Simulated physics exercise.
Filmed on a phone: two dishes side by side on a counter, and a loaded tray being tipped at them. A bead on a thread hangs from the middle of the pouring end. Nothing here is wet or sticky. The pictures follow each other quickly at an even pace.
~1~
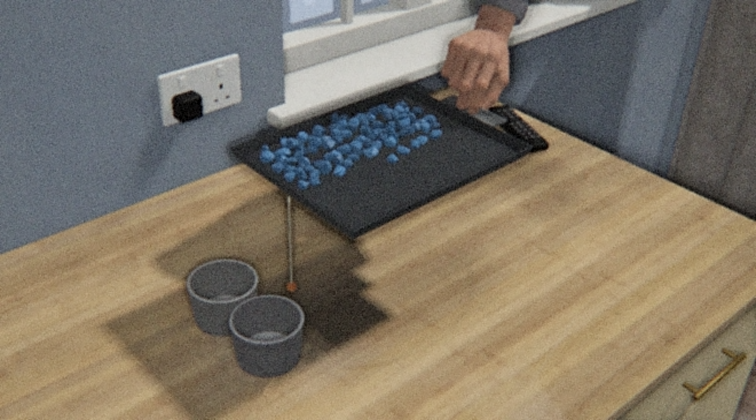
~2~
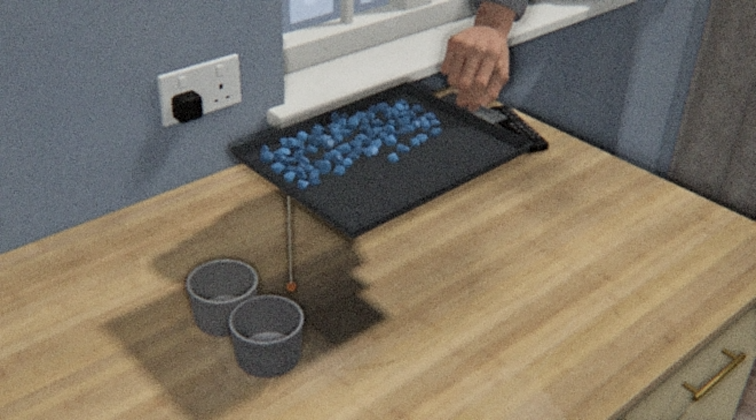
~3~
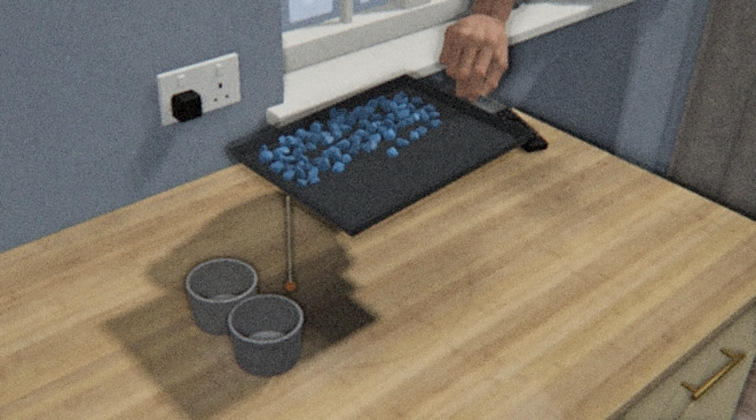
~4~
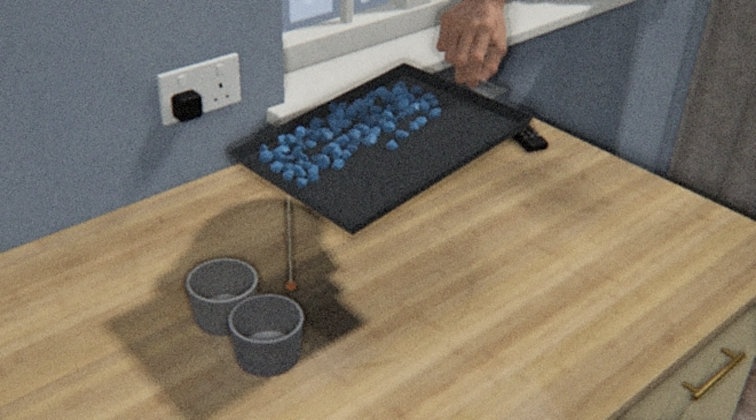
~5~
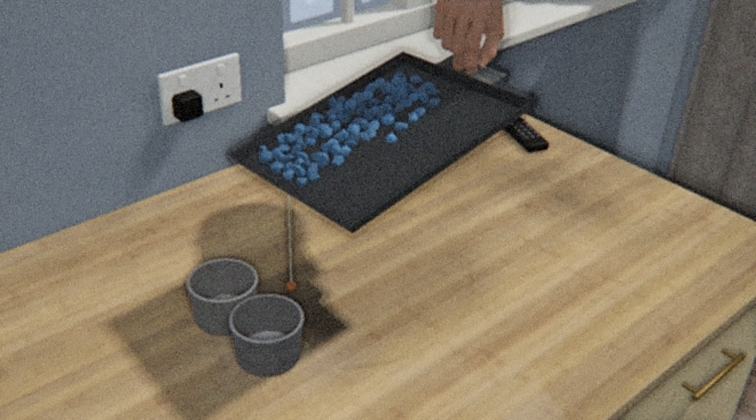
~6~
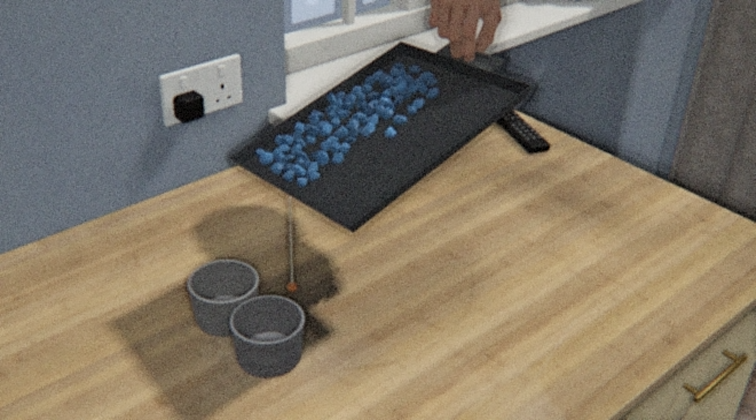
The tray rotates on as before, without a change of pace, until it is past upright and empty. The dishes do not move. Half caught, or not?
The two hold the larger part of the load.
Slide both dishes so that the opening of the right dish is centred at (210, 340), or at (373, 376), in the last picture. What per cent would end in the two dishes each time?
The first gives 0 %, the second 0 %.
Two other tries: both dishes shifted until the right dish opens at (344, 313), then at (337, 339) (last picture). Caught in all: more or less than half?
One: The smaller part. Two: Under half.
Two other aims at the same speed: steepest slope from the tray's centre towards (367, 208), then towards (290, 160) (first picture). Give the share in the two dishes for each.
About 0 and 20 per cent.
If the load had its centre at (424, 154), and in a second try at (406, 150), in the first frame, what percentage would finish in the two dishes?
Near 60 % and 70 %.
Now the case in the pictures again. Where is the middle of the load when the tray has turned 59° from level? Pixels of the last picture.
Near (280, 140).
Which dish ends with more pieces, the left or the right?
The winner is left.
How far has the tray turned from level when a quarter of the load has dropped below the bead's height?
Around 75° of tilt.
Soon, tray tipped steeply; all on the tray.
A while on, tray tipped right over; a small part on the tray; a small part in the right dish; about half in the left dish; about a quarter outside both; a small part in the air.
Towards the end, tray tipped past a quarter turn; a small part in the right dish; about half in the left dish; about a third outside both.
Finally, tray tipped past a quarter turn; a small part in the right dish; about half in the left dish; about a third outside both.
